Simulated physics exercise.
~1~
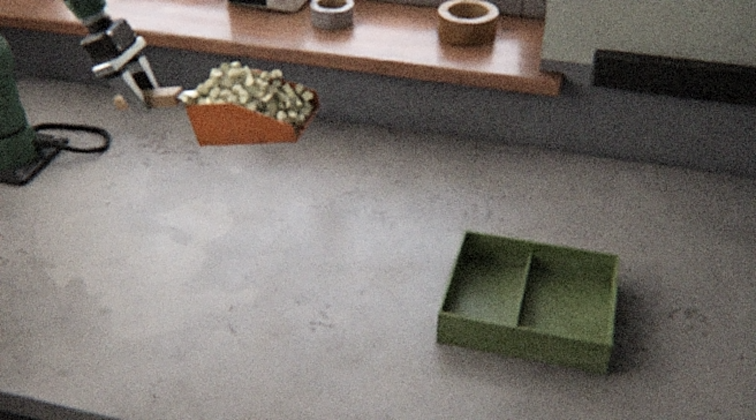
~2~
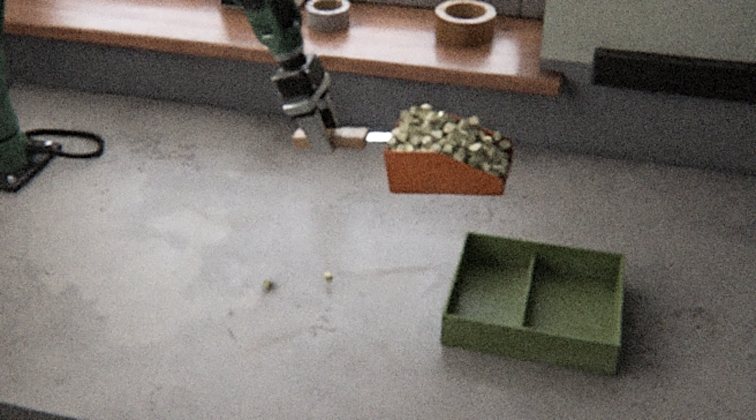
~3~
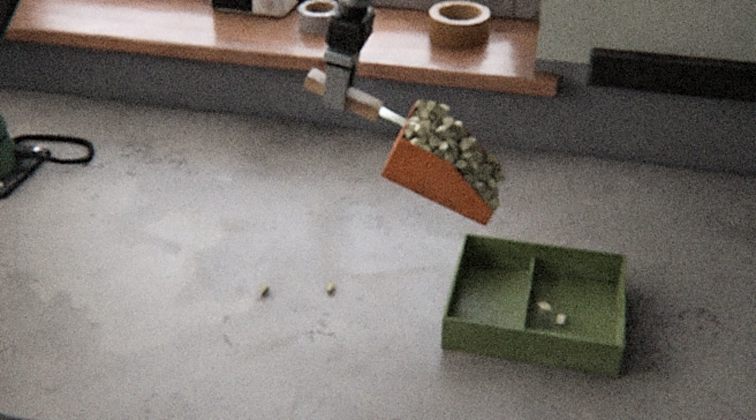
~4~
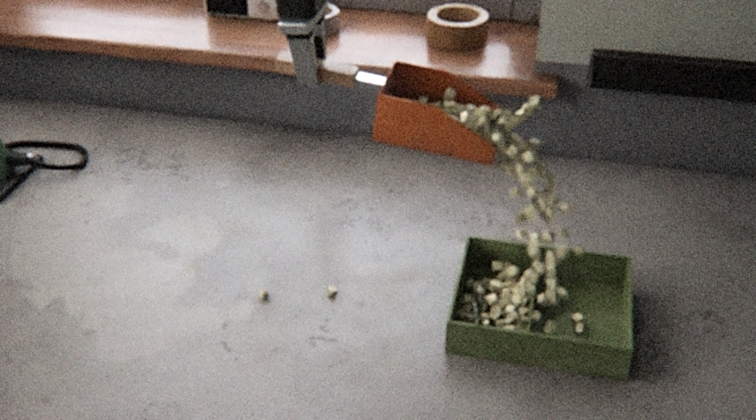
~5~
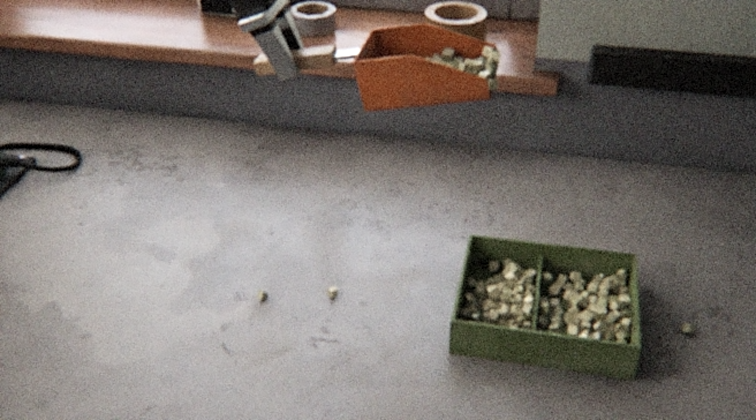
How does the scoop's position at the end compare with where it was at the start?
The scoop ends well to the right of where it started and a little higher in view.
